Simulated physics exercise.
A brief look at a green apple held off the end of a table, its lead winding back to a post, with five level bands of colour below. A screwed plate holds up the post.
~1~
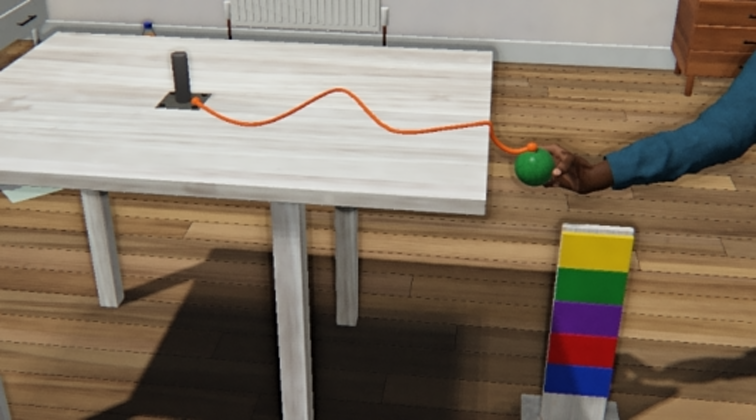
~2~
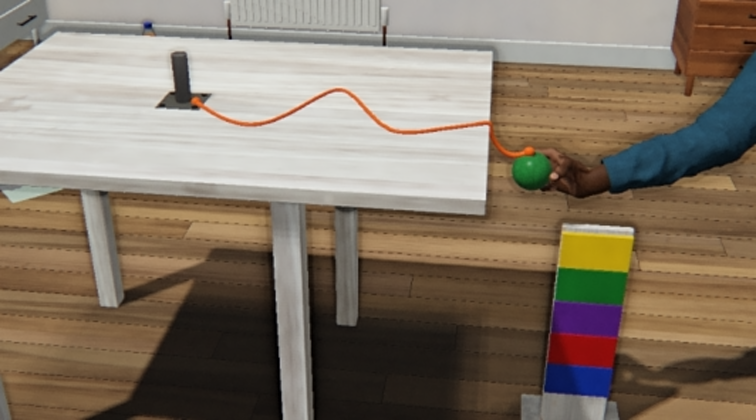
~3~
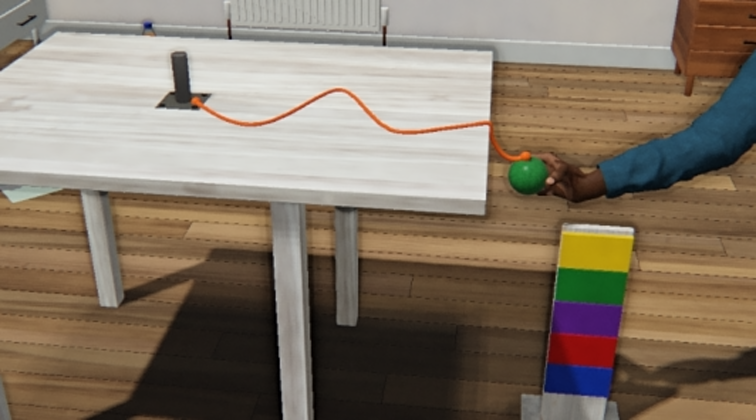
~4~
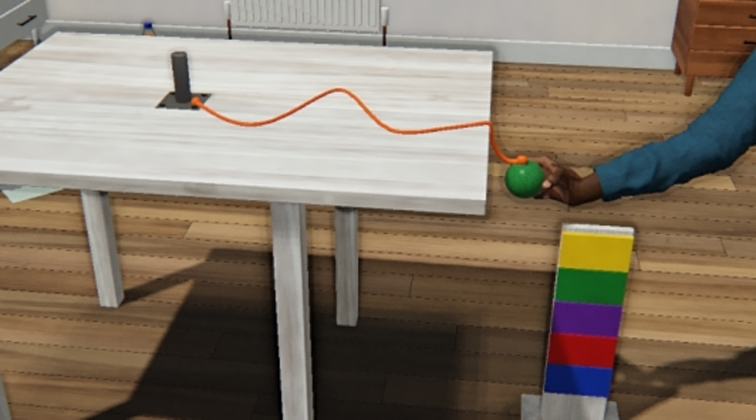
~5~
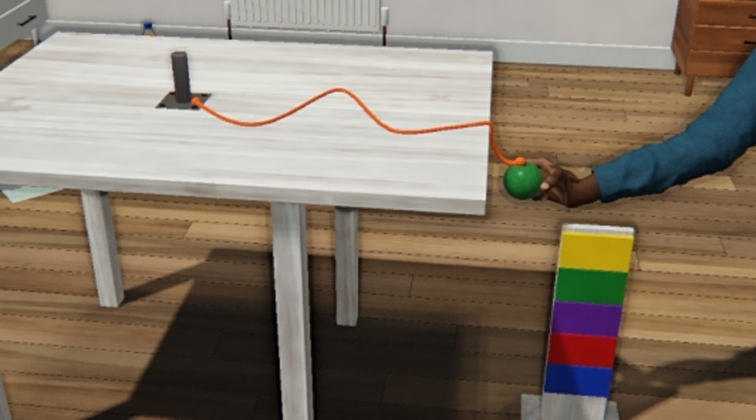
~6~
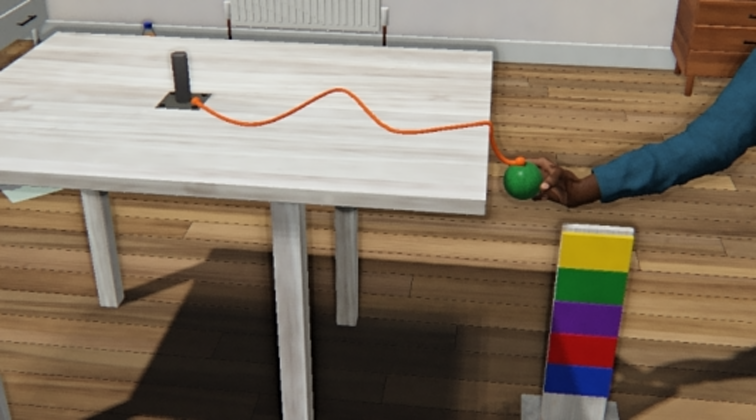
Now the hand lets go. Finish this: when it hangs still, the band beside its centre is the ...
When it hangs still, the band beside its centre is the purple one.
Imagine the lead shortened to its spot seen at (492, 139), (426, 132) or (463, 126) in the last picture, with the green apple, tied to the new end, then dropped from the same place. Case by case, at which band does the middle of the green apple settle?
The bands would be green, no band and yellow, in that order.
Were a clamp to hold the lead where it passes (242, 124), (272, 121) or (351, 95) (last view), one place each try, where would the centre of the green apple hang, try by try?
Result per try (px, approx.): (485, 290); (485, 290); (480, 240).
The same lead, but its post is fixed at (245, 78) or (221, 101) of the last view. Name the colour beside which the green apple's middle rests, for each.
Answer, in order: Red, red.
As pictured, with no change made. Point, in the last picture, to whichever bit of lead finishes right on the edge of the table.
It is around (374, 118).
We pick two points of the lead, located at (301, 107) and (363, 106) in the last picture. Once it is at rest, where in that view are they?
The first finishes about (346, 110) and the second about (461, 117).
Early on, apple near (488, 302); level with purple.
Midway, apple near (470, 305); level with purple.
Finally, apple near (478, 309); level with purple. Its centre hangs level with the purple band.
